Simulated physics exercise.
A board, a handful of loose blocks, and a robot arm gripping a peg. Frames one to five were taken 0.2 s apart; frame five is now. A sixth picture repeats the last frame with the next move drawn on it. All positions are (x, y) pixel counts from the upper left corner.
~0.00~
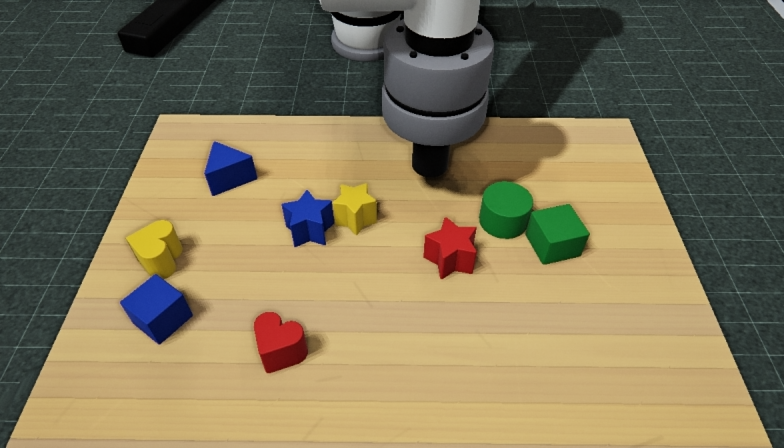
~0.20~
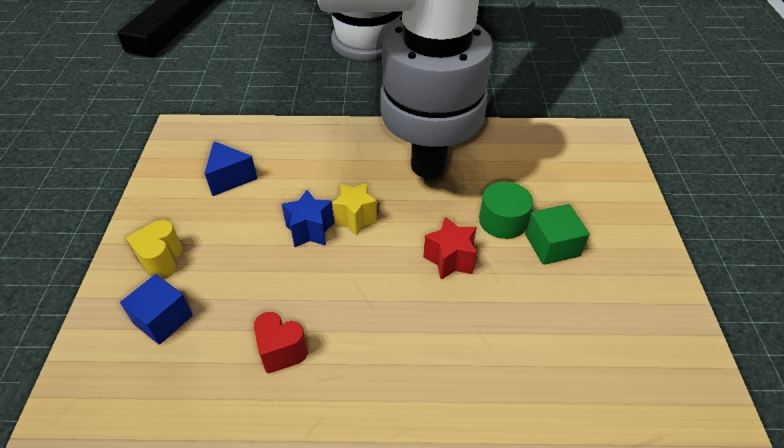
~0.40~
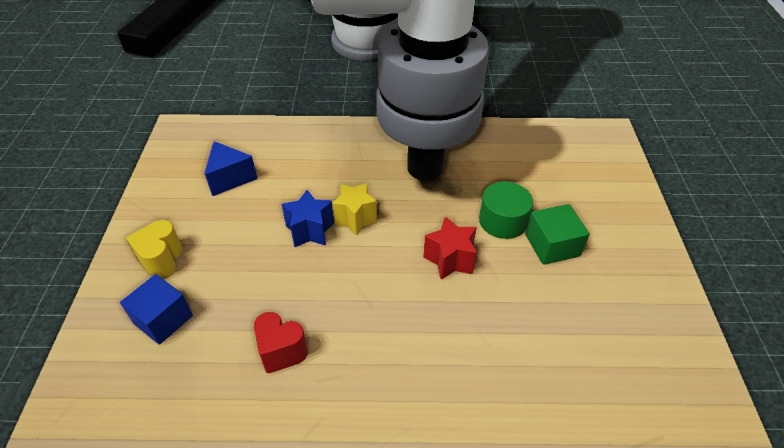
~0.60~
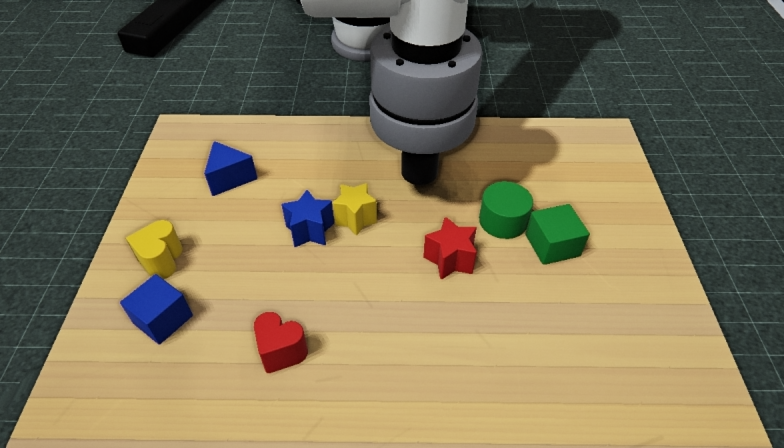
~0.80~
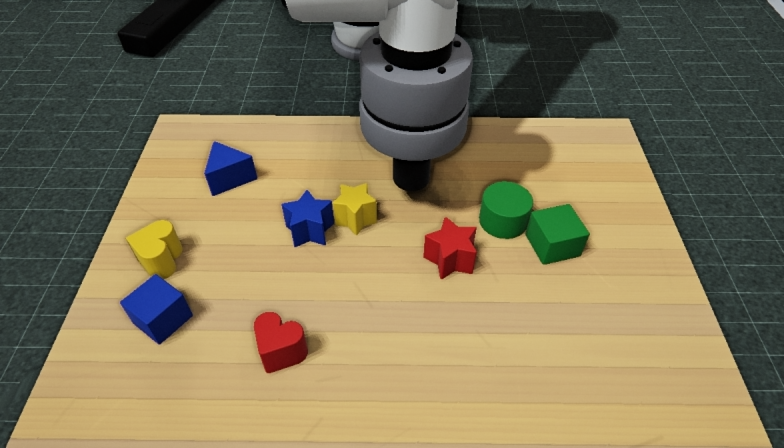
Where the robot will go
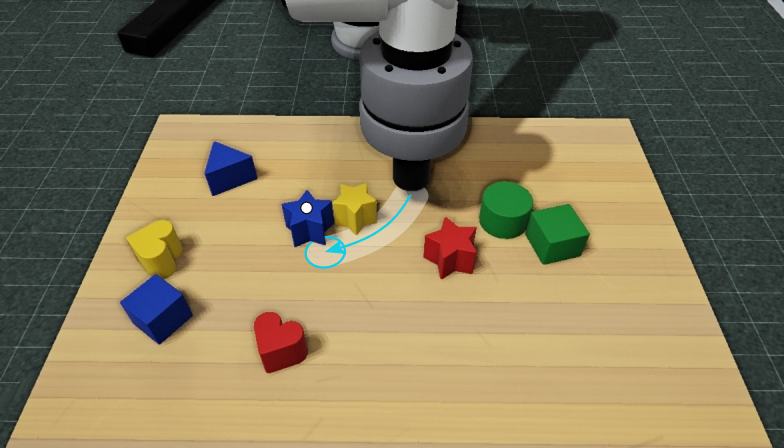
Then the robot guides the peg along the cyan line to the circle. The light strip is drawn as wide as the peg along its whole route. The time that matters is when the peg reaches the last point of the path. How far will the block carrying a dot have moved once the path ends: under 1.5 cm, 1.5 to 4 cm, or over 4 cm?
It goes 1.5 to 4 cm.
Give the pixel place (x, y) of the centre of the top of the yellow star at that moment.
At the end it should sit near (321, 203).
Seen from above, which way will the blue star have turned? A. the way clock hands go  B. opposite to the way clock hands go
The answer is B.
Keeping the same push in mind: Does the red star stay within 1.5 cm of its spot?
I'd say yes.
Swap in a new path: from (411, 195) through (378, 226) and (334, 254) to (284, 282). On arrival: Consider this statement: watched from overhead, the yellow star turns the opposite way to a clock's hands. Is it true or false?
That claim is false.
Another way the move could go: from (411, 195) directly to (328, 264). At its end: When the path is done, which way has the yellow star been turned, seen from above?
Rotates clockwise.
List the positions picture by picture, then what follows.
In the first frame, lower end of the peg (430, 166), tops of blocks, blue star (307, 208), yellow star (354, 196), red star (453, 237).
In the second frame, peg (429, 167), blocks as before.
In the third frame, peg (425, 169), blocks as before.
In the fourth frame, peg (419, 173), blocks as before.
In the fifth frame, peg (411, 179), blue star (307, 208), yellow star (354, 196), red star (453, 237).
The drawn path runs from (411, 195) over (393, 220) and (363, 239) to (325, 252); the dot is on the blue star.
On the path given first. One third of the way, peg (393, 203); nothing pushed yet.
Two thirds of the way, peg (361, 224); blue star (295, 205), turned 15° anticlockwise; yellow star (334, 202), turned 60° clockwise.
At the end, peg (323, 236); blue star (284, 203), turned 25° anticlockwise; yellow star (321, 203), turned 105° clockwise; red star not moved.
